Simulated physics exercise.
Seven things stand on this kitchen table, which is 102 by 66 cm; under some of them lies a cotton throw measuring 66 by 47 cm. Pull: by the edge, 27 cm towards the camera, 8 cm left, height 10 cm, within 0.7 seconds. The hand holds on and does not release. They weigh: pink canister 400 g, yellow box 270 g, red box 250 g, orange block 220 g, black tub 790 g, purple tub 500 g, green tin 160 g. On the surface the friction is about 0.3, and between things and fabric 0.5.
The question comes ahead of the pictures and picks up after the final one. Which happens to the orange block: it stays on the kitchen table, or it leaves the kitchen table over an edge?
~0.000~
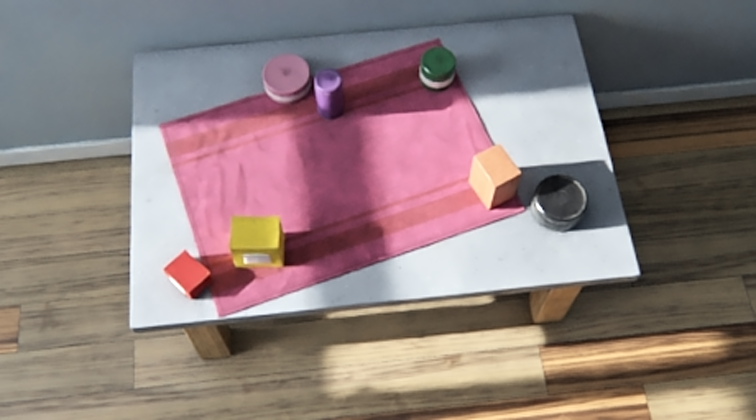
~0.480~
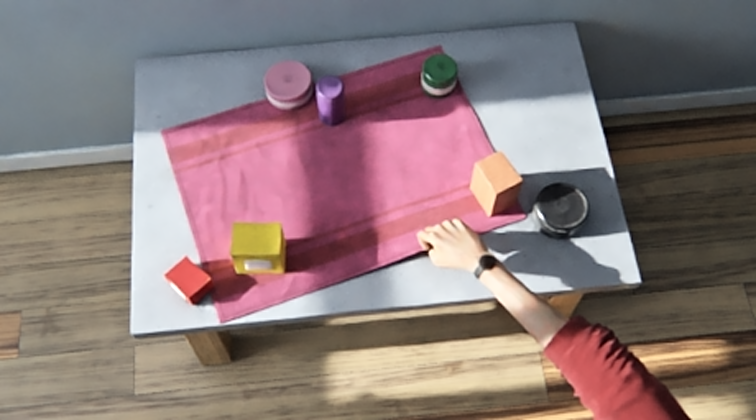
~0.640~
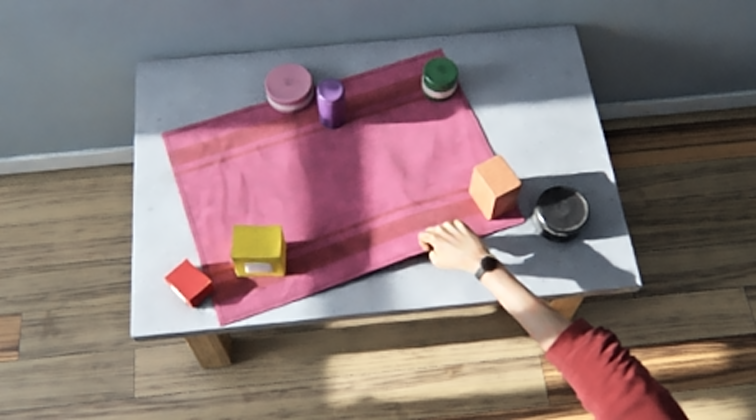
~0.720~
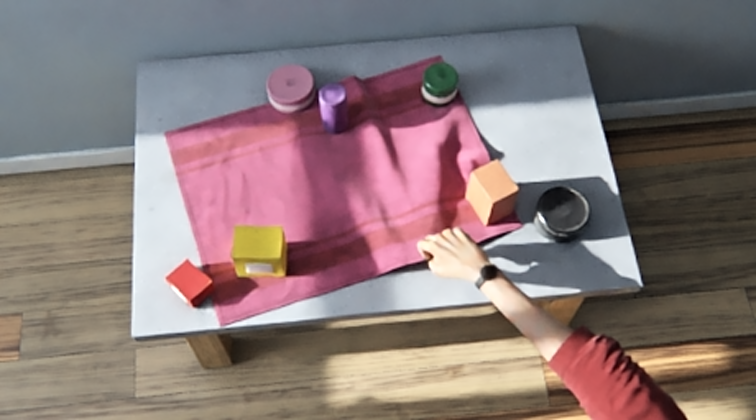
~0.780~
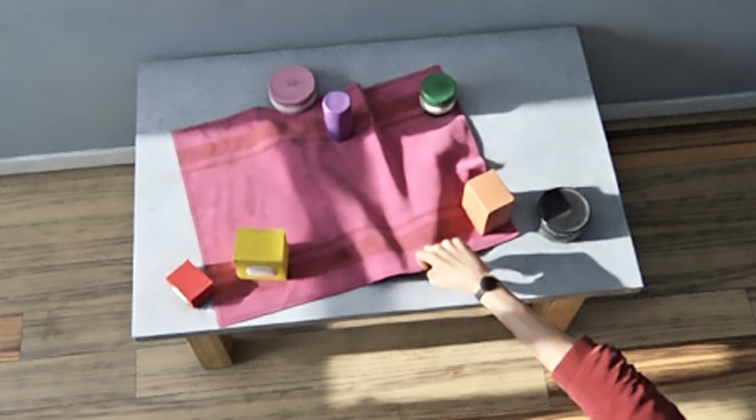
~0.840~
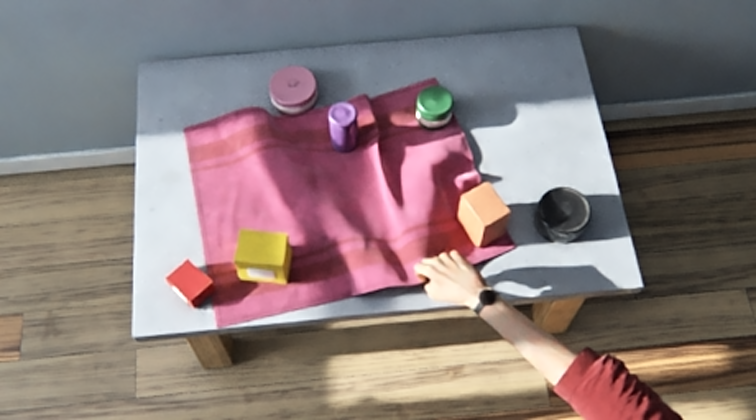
Looks to me like over it goes.
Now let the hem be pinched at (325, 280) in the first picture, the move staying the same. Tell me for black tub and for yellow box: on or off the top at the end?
Note - black tub: Still on top; yellow box: Off the top.
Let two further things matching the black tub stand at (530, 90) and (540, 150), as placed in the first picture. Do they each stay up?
Going through them in turn, one survives up there and then one survives up there.
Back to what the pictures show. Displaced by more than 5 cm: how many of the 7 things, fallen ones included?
Count recorded: 4.
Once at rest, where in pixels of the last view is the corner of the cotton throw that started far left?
Look around (205, 193) in the last picture - that's where it comes to rest.
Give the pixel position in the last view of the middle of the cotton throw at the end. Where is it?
I'd say it sits around (344, 285) in the last picture.
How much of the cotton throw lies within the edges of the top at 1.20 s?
I'd say close to 75 per cent of it.
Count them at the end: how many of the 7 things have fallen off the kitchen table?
Count recorded: 2.
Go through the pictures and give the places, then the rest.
In the first picture, orange block (498, 165); cotton throw corners (219, 317) (159, 125) (439, 38).
In the second picture, cotton throw corners (220, 324) (161, 131); grip (429, 248).
In the third picture, cotton throw corners (221, 326) (161, 134); grip (429, 250).
In the fourth picture, orange block (495, 181); green tin (441, 76); purple tub (333, 94); cotton throw corners (220, 327) (164, 133); grip (429, 258).
In the fifth picture, yellow box (259, 244); orange block (491, 191); green tin (439, 86); cotton throw corners (219, 328) (171, 132); grip (427, 268).
In the sixth picture, orange block (486, 204); cotton throw corners (217, 328) (184, 129) (435, 78); grip (425, 281).
At 1.0 s, 95 % of the cotton throw is still over the top; orange block 15 cm off its start, green tin 15 cm off its start, purple tub 13 cm off its start.
At 1.1 s, 85 % of the cotton throw is still over the top; orange block 23 cm off its start, green tin 23 cm off its start, purple tub 21 cm off its start.
At 1.2 s, 75 % of the cotton throw is still over the top; orange block 31 cm off its start at (463, 335), green tin 29 cm off its start at (433, 188), purple tub 26 cm off its start at (355, 201).
At 1.3 s, 70 % of the cotton throw is still over the top; orange block over the edge, green tin 32 cm off its start, purple tub 29 cm off its start.
At 2.9 s, 65 % of the cotton throw is still over the top; orange block over the edge, green tin 32 cm off its start at (439, 203), purple tub 30 cm off its start at (355, 216), yellow box over the edge.
